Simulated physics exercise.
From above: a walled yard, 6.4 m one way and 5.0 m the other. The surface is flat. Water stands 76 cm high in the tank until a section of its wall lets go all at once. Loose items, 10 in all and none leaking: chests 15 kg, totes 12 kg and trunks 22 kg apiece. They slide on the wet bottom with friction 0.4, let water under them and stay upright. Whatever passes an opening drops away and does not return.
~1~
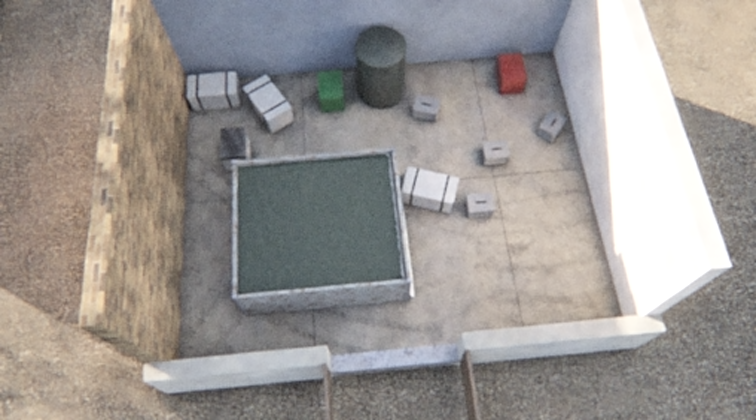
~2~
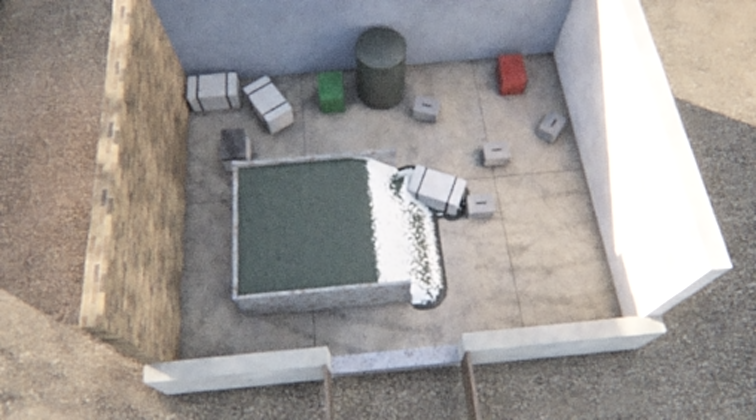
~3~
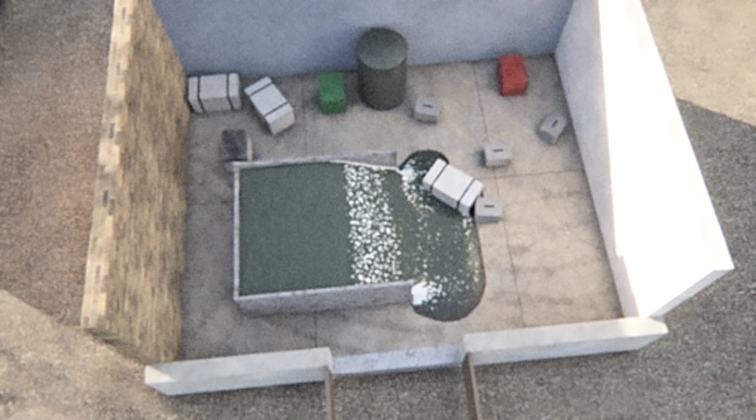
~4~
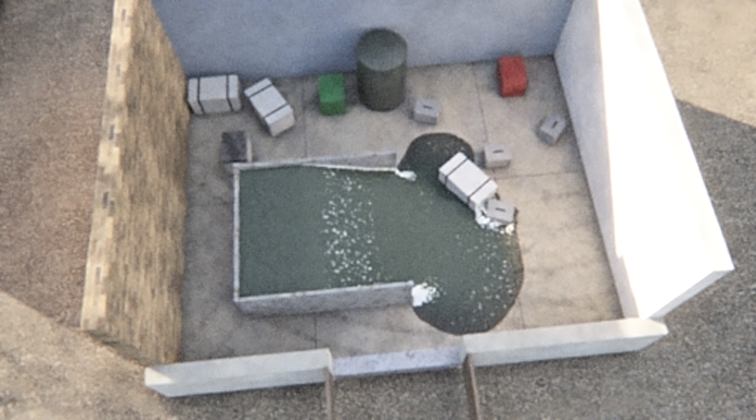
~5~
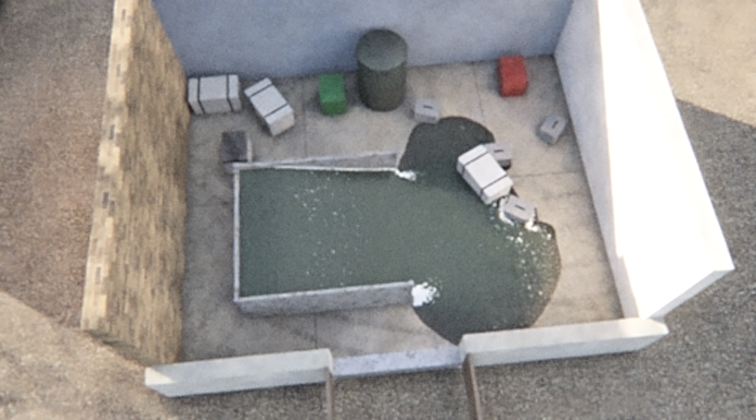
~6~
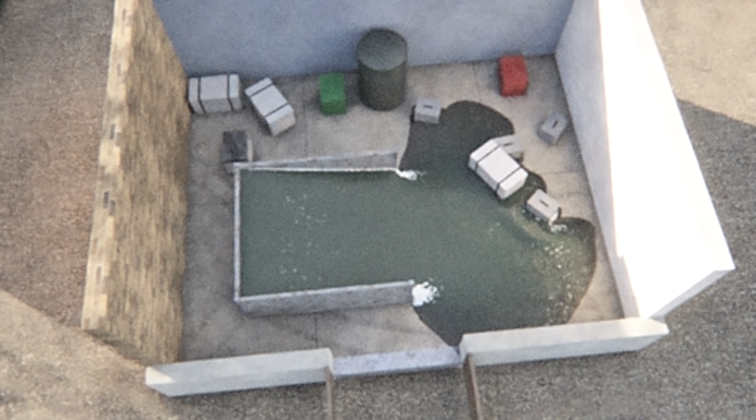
Dark green water pours out through the right side of a low-walled tank in a walled yard, foaming as it spreads over the floor. It pushes a white strapped trunk to the right, then shifts a small grey box too, while the widening pool reaches more boxes and the front wall.
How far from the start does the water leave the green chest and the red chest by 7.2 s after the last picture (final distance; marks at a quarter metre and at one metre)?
The green chest barely shifts; the red chest ends far away.
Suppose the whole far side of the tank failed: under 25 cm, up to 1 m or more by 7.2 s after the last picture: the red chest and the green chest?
In that case the red chest travels far, the green chest gets carried off.
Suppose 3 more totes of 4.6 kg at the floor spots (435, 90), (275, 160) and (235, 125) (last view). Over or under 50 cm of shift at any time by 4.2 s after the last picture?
In turn: Over, short of it, under.
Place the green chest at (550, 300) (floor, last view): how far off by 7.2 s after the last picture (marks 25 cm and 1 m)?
It moves a short way.
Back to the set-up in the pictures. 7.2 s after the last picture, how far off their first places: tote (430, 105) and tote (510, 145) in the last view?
In that order: 400 cm, 350 cm.
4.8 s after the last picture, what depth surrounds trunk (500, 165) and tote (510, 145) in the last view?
About 14 and 25 cm.
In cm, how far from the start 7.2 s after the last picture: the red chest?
Roughly 500 cm.
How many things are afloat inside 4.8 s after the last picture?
At that moment 7.
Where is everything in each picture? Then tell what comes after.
The first frame shows the green chest at (330, 85) rests on the ground; the red chest at (513, 67), on the bottom; water covers 4.7 m2; 0 of 10 have shifted.
The second frame shows the green chest at (331, 86), on the bottom; the red chest at (513, 68) rests on the ground; water covers 5.8 m2; 1 of 10 have shifted.
The third frame shows the green chest at (332, 86) rests on the ground; the red chest at (514, 68), on the bottom; 7.4 m2 under water; 2 of 10 have shifted.
The fourth frame shows the green chest at (331, 88), on the bottom; the red chest at (514, 70) rests on the ground; 9.2 m2 under water; 2 of 10 have shifted.
The fifth frame shows the green chest at (332, 88), on the bottom; the red chest at (514, 69) rests on the ground; 11.2 m2 under water; 2 of 10 have shifted.
The sixth frame shows the green chest at (332, 87) rests on the ground; the red chest at (514, 69), on the bottom; 13.1 m2 under water; 3 of 10 have shifted.
Then, 0.9 s after the last picture the green chest is near (332, 87), 0.0 m from its start, aground; the red chest is near (519, 61), 0.2 m from its start, aground; 0 of 10 are out; 2 afloat.
Then, 2.8 s after the last picture the green chest is near (332, 87), 0.0 m from its start, aground; the red chest is near (418, 94), 1.7 m from its start, afloat; 0 of 10 are out; 5 afloat.
Then, 4.8 s after the last picture the green chest is near (330, 91), 0.1 m from its start, aground; the red chest is near (292, 142), 3.9 m from its start, afloat; 0 of 10 are out; 7 afloat.
Then, 7.2 s after the last picture the green chest is near (330, 91), 0.1 m from its start, aground; the red chest is near (226, 132), 4.8 m from its start, afloat; 0 of 10 are out; 7 afloat.
